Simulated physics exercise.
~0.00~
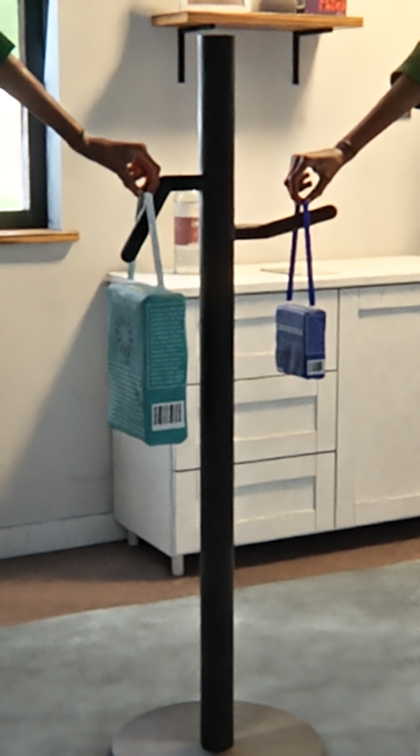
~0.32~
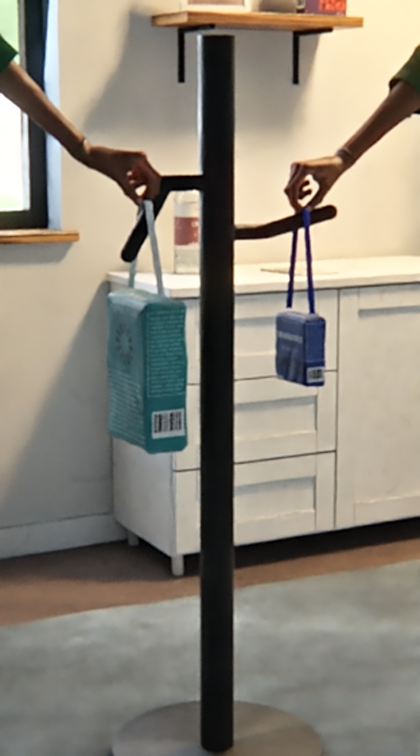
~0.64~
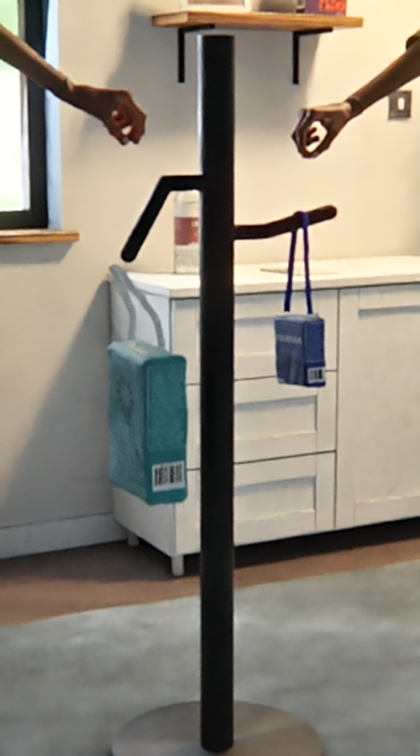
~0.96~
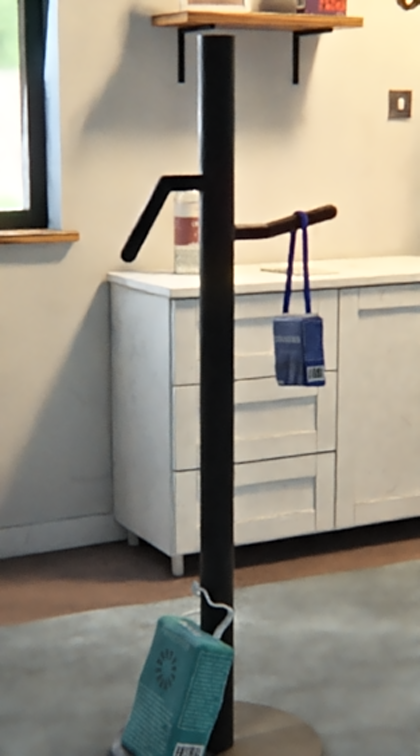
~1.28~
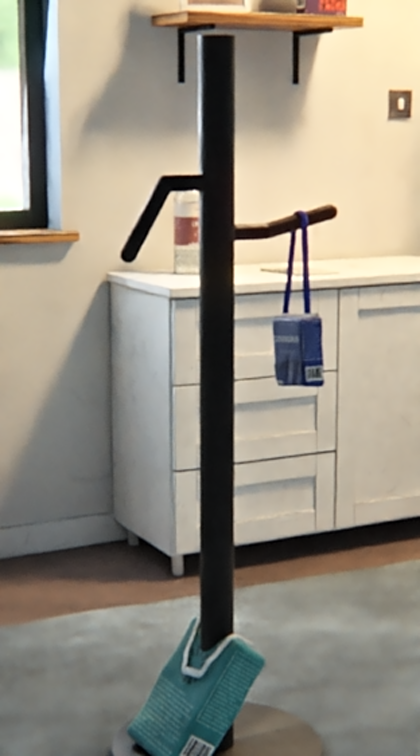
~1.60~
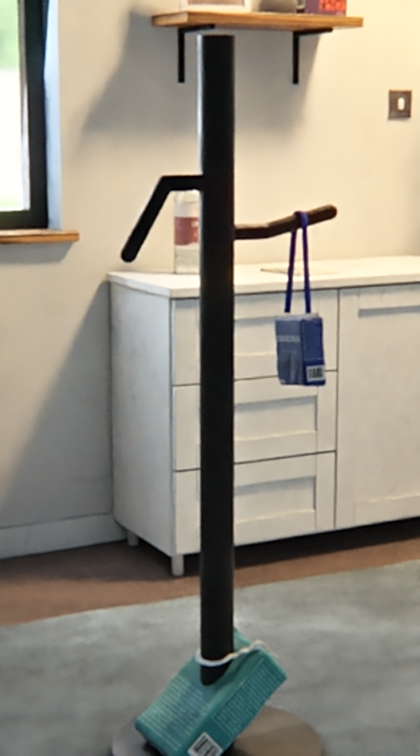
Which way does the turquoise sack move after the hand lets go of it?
The turquoise sack moves down, dropping from the left peg to the base of the stand.
